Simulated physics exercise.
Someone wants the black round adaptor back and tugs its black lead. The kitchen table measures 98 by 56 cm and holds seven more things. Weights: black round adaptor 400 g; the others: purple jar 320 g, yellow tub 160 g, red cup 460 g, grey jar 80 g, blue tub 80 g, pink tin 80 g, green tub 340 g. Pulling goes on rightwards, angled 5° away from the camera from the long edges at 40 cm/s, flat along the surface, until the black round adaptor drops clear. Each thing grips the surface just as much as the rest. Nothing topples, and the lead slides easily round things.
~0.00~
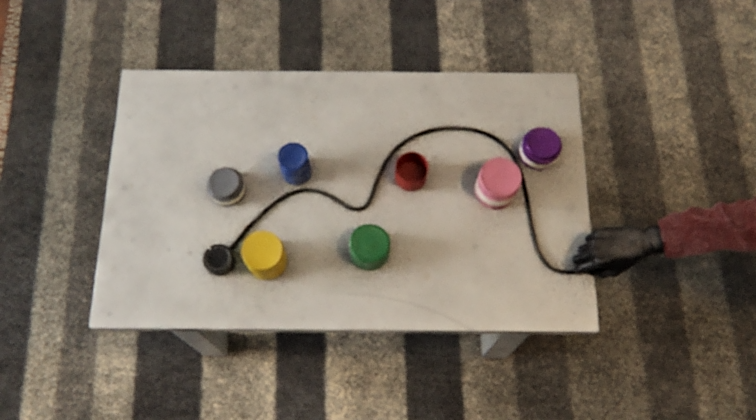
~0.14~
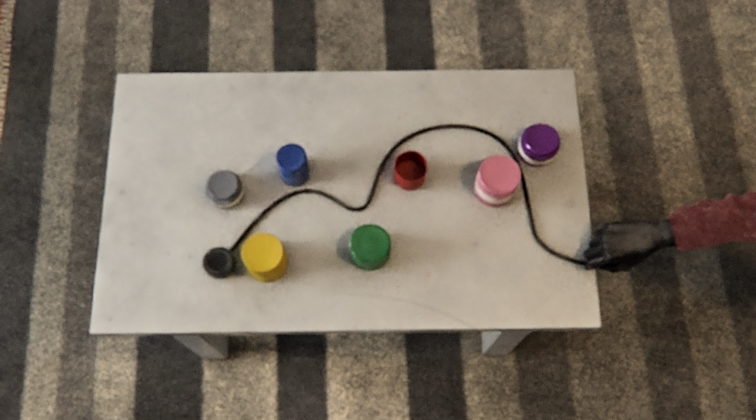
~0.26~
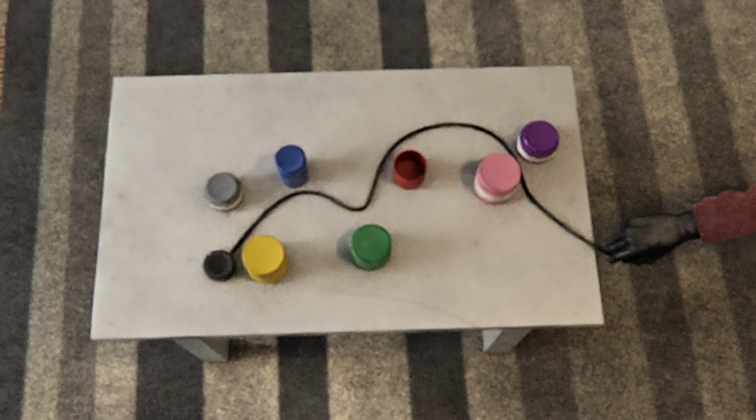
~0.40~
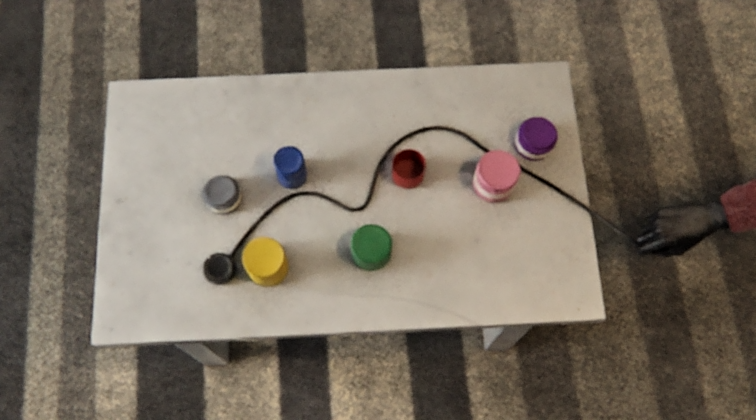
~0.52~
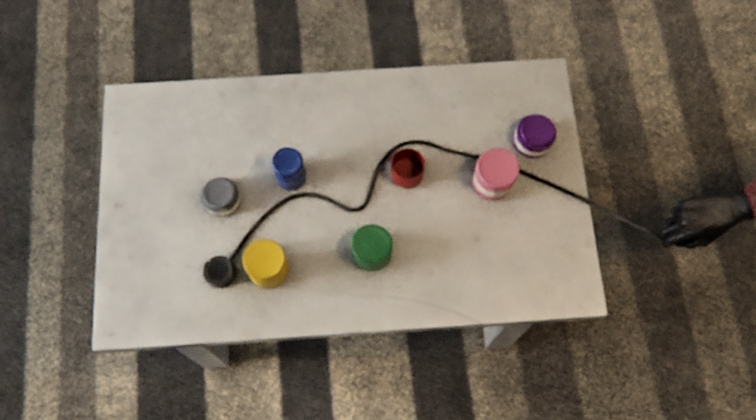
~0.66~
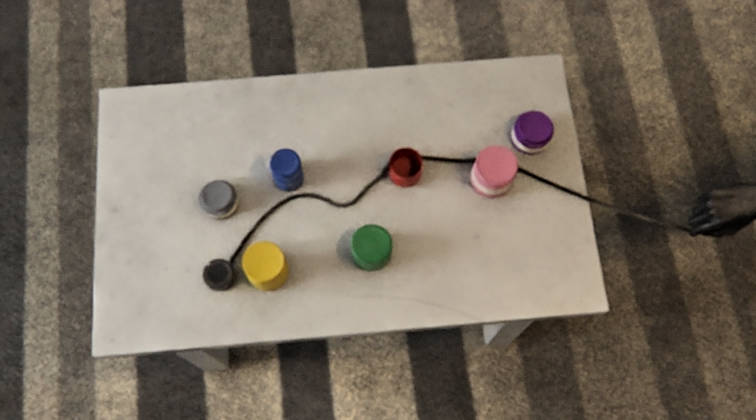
A gloved hand pulls a black cord rightward, drawing its curves straighter around the colourful containers.
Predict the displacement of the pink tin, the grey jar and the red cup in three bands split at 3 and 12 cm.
In order: Pink tin: Medium, grey jar: Small, red cup: Medium.
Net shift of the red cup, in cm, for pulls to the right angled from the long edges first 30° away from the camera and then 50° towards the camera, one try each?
First try roughly 5 cm, second try roughly 20 cm.
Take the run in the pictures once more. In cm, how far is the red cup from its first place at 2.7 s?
I'd say close to 5 centimetres.
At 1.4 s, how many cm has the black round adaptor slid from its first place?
Call it close to 20 cm.
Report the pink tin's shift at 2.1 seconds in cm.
It has moved roughly 7 cm by then.
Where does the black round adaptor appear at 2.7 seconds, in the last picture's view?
About (554, 164).
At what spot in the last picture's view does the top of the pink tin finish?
It comes to rest with its top near pixel (497, 198).
At 1.4 s, the black round adaptor has slid 20 cm. Moved, pink tin 7 cm, red cup 3 cm, yellow tub 2 cm.
At 2.1 s, the black round adaptor has slid 47 cm. Moved, pink tin 7 cm, red cup 5 cm, yellow tub 2 cm.
At 2.7 s, the black round adaptor has slid 69 cm. Moved, pink tin 7 cm, red cup 5 cm, yellow tub 2 cm, purple jar 2 cm.
At 3.3 s, the black round adaptor is off the top. Moved, pink tin 7 cm at (497, 198), red cup 5 cm at (425, 183), yellow tub 2 cm, purple jar 2 cm, grey jar 0 cm at (216, 195).
